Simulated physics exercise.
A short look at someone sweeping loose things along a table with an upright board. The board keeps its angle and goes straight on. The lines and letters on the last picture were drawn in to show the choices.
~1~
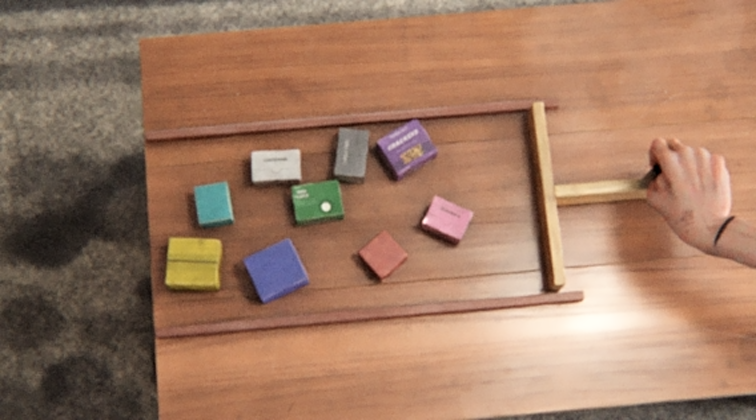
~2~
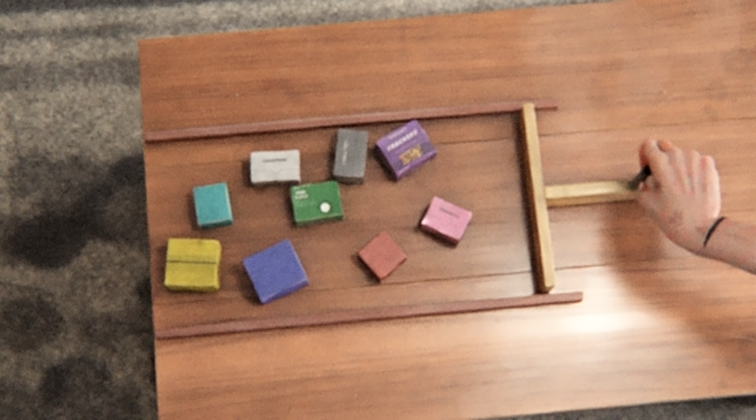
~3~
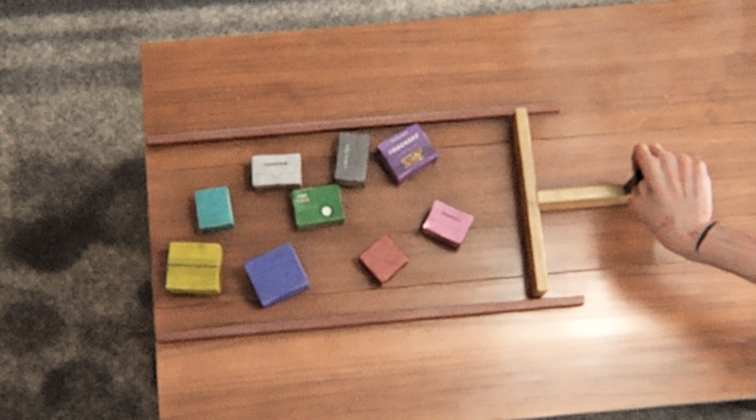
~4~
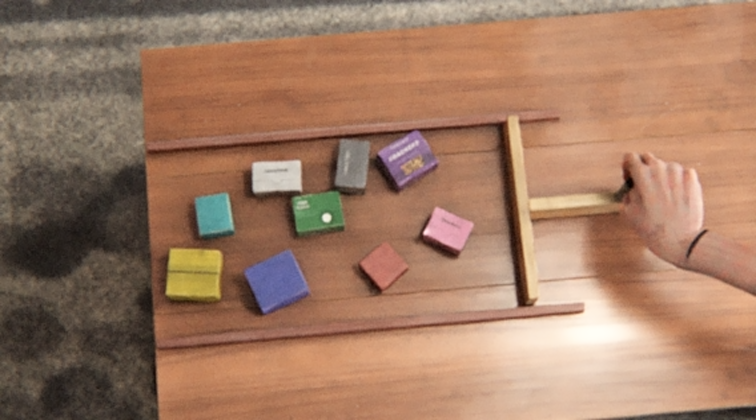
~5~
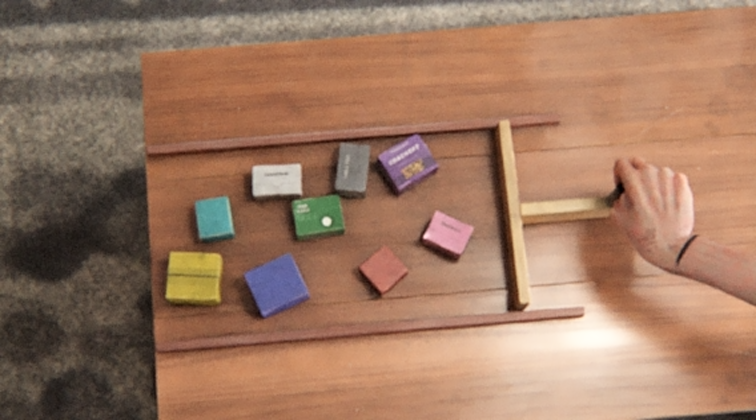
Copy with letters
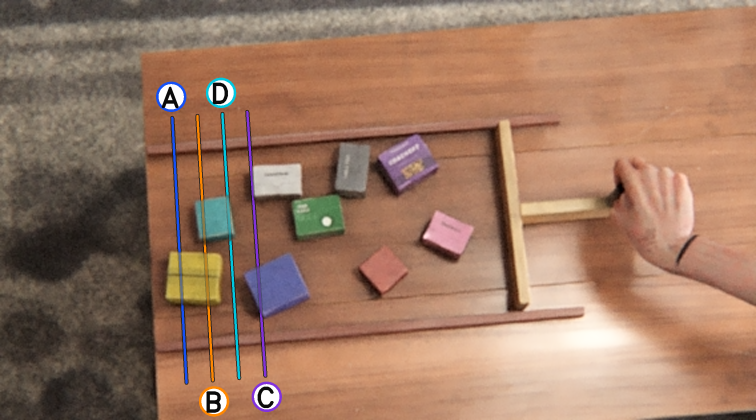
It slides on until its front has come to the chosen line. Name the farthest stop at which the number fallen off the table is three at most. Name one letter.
The farthest such stop is D.
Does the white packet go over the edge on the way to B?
Yes.
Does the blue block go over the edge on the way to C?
No.
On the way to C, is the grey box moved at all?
Yes.
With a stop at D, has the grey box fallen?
No.
On the marked copy, A at (179, 247); B at (205, 245); C at (256, 241); D at (231, 243).
Following D. Soon after the start, board (414, 218); purple packet (375, 159); grey box (337, 168).
Later, board (312, 227); yellow box (189, 280); turquoise block (196, 226).
In the end, board (232, 233); yellow box over the edge; white packet over the edge; three fallen.
As for the rest, A drops six; B drops six; C is within the limit but short.
